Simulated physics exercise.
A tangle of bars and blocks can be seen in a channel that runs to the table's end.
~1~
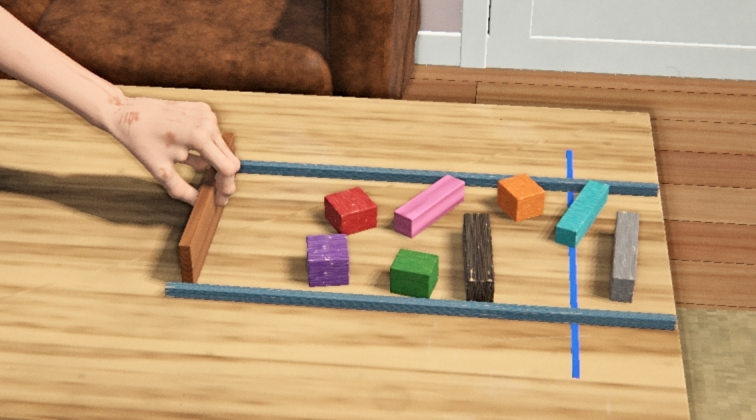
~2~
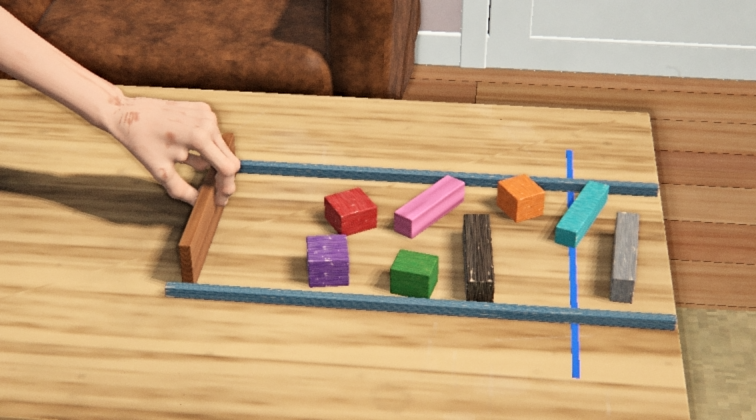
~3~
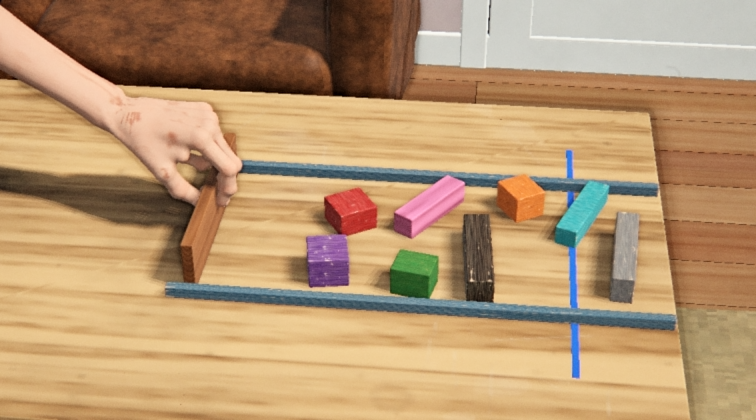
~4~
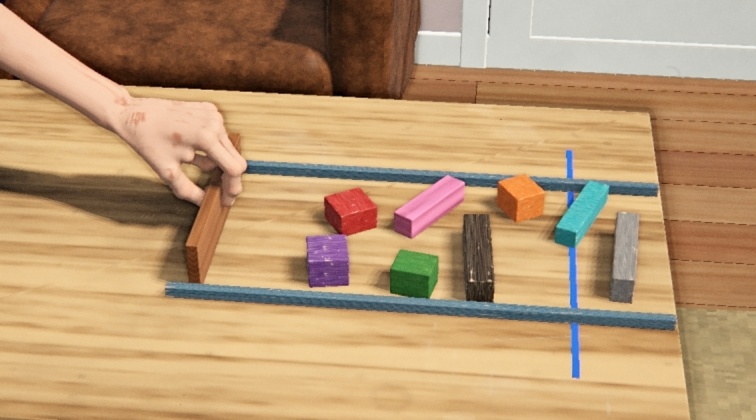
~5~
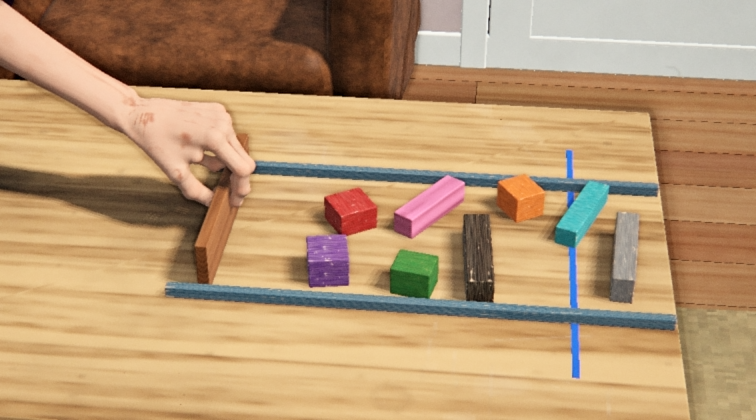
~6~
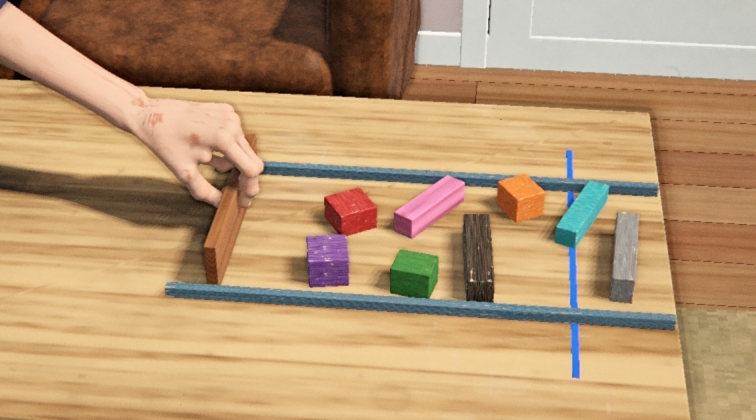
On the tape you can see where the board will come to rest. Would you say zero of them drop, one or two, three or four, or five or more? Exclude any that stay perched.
I predict the tally of drops will be under three but above nought.
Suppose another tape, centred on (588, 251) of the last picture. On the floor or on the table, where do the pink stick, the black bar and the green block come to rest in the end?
The pink stick: It is still there. The black bar: It is gone. The green block: It is still there.
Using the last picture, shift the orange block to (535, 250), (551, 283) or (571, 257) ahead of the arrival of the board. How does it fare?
Trying each place in order, it drops down, it drops down and it drops down.
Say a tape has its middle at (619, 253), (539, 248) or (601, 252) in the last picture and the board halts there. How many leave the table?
In that order 5, 1 and 3.
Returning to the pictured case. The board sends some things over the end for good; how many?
Precisely 2.
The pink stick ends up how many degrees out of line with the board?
About 40 degrees.
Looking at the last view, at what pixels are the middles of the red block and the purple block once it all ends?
In the last picture the red block sits at (593, 233) while the purple block sits at (595, 279).
Early on, none off yet; grey bar at rest near (625, 256); turquoise bar at rest near (582, 214); orange block at rest near (521, 198).
Finally, the number that fall off is one or two; lost, turquoise bar and grey bar.
